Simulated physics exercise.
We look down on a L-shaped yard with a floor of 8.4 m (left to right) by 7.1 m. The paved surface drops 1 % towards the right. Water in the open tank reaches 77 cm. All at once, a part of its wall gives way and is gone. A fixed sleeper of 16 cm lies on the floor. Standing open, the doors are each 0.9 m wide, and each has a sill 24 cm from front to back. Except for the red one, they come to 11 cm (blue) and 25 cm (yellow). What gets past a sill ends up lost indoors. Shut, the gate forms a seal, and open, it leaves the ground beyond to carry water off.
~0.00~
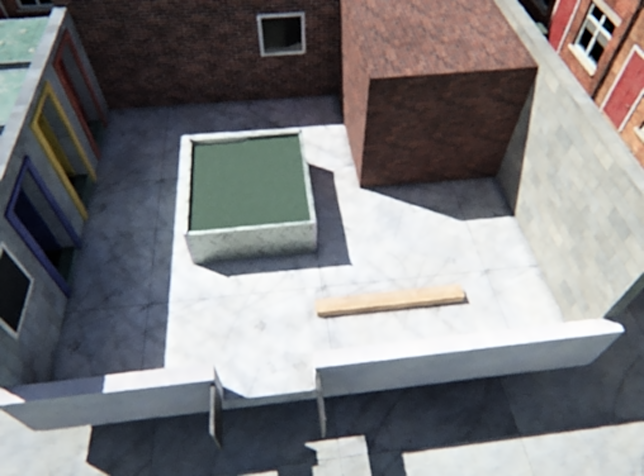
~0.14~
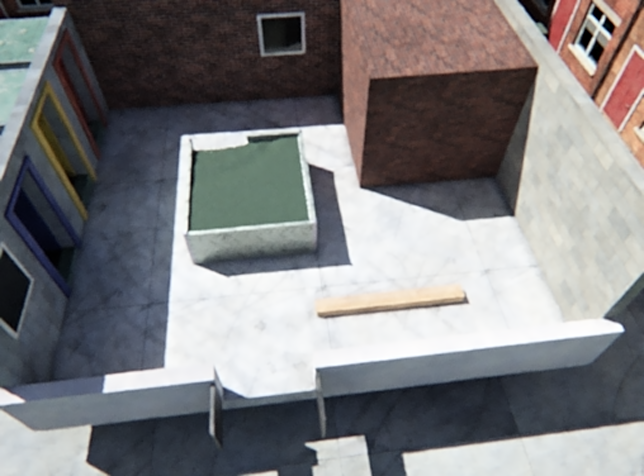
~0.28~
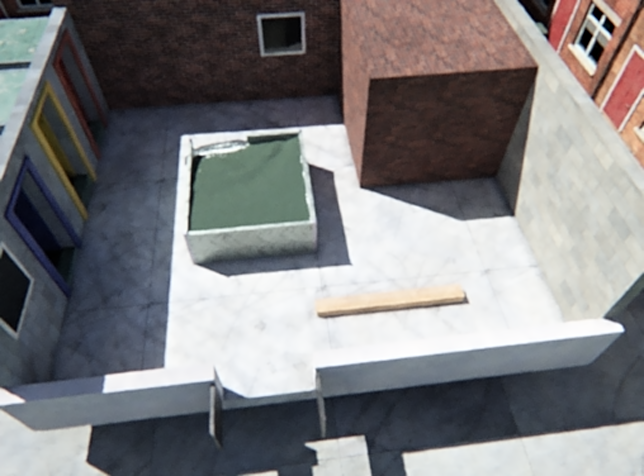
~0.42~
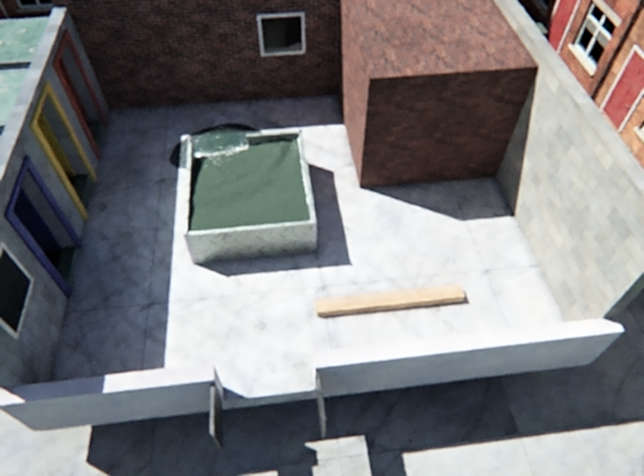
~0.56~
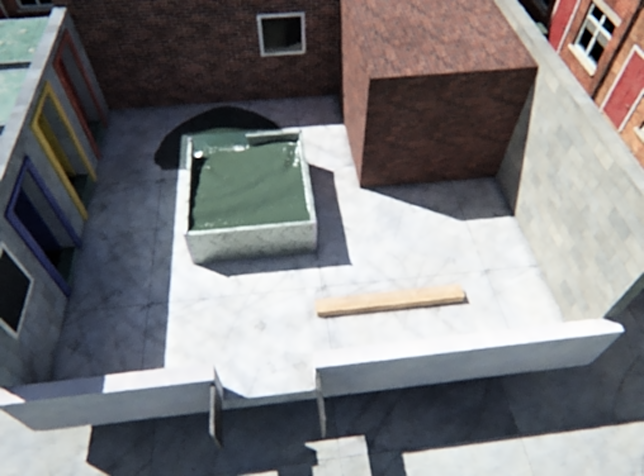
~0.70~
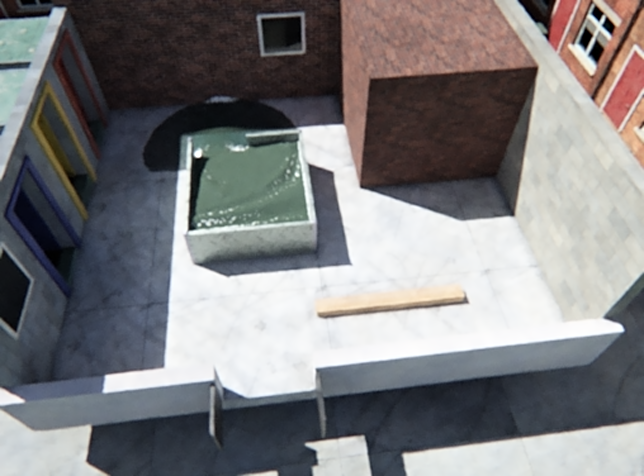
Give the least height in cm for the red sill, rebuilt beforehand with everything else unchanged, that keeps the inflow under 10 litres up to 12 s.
Close to 24 cm is just enough.
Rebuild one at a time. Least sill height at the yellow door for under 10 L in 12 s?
At yellow, roughly 5.5 cm.
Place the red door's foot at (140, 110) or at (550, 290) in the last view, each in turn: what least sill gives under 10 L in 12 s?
32 and 10.0 cm.
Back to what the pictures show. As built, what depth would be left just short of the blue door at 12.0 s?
Depth: Near 9.0 cm.
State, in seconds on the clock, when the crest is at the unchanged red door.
Approximately 3.0 s.
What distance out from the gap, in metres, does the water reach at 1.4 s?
I make it some 3.4 m.
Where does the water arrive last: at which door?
Door: Blue.
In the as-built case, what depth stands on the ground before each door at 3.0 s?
In cm: Blue 0, yellow 8, red 26.
After 1.4 s water covers 20 % of the floor, deepest (46 cm) near (217, 167); it has not reached the red door.
After 3.0 s water covers 30 % of the floor, deepest (37 cm) near (117, 111); 26 cm at the red door, 4 litres in over its 24 cm sill.
After 12.0 s water covers 100 % of the floor, deepest (14 cm) near (532, 264); 7 cm at the red door, 10 litres in over its 24 cm sill.
At the red door as built, the water arrived by 1.7 s and peaked near 26 cm at 3.0 s.
With a sill of 20 cm, 25 litres would have come in within the 12 s; with 26.5 cm, 5 litres. So under 10 litres takes about 24 cm.
